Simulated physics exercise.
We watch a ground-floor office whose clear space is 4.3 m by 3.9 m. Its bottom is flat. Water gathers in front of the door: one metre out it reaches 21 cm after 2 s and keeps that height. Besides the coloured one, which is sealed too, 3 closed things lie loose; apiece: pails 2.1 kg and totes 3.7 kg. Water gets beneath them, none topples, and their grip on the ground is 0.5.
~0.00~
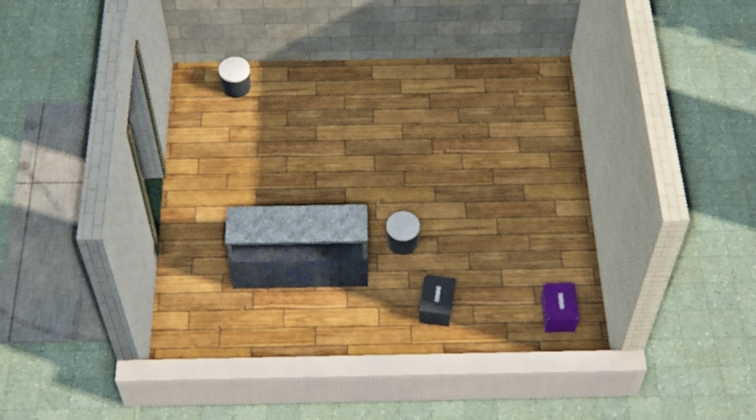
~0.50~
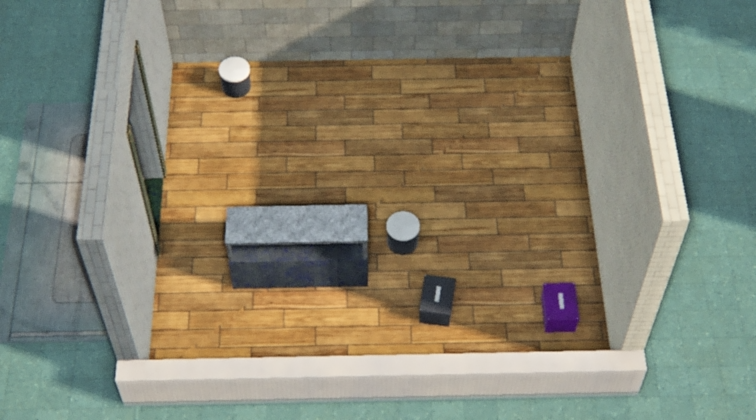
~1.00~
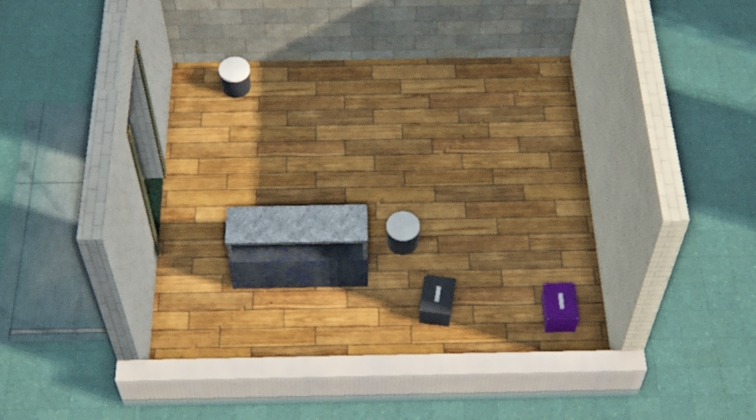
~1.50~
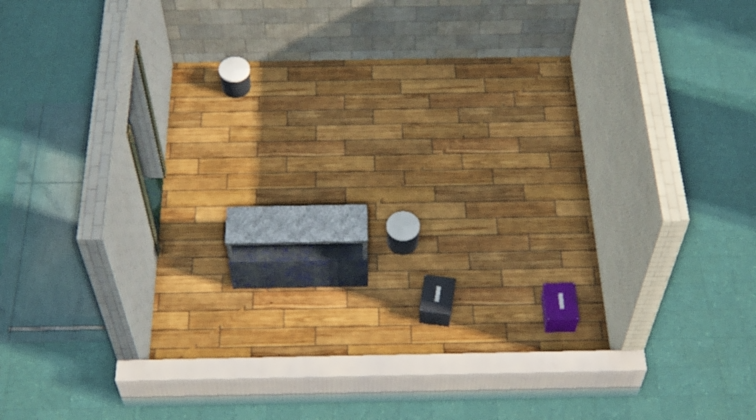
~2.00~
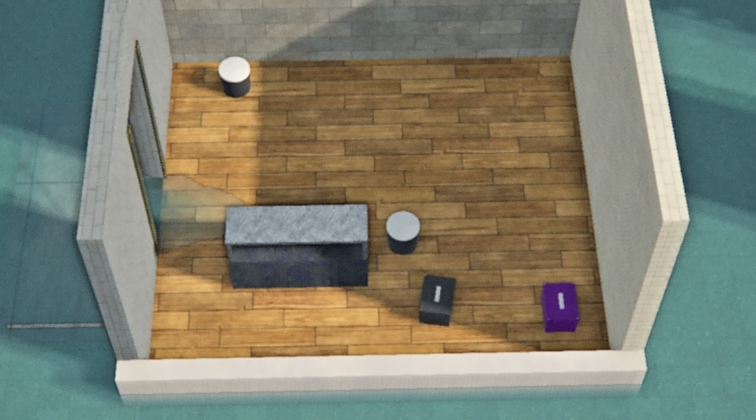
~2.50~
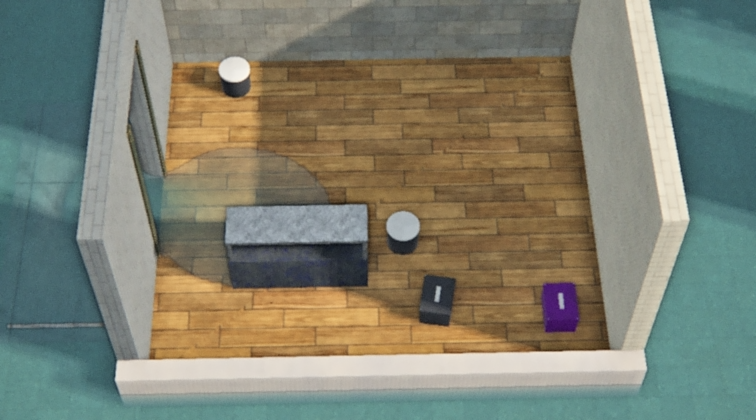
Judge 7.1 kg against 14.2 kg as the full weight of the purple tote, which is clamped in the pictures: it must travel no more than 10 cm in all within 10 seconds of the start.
I expect that only the higher weight holds it.
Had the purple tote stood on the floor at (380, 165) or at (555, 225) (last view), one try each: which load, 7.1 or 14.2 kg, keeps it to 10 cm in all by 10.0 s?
In turn: Only the larger holds; it takes the larger.
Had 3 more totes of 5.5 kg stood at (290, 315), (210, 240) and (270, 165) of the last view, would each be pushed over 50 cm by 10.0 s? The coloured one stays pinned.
In turn: Under, past it, more.
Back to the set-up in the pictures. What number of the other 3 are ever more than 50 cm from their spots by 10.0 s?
1 of them.
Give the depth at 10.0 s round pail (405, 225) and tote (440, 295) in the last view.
Roughly 8 and 4 cm.
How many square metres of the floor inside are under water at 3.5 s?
About 7.0 m2.
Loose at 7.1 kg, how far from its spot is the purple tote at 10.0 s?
Roughly 40 cm.
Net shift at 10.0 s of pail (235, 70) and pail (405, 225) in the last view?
In turn: 5 cm, 200 cm.
After 3.5 s the purple tote would be 0 cm from its start with 7.1 kg and 0 cm from its start with 14.2 kg; 0 cm of water round it then.
After 4.5 s the purple tote would be 0 cm from its start with 7.1 kg and 0 cm from its start with 14.2 kg; 1 cm of water round it then.
After 7.0 s the purple tote would be 0 cm from its start with 7.1 kg and 0 cm from its start with 14.2 kg; 4 cm of water round it then.
After 10.0 s the purple tote would be 36 cm from its start with 7.1 kg and 0 cm from its start with 14.2 kg; 7 cm of water round it then.
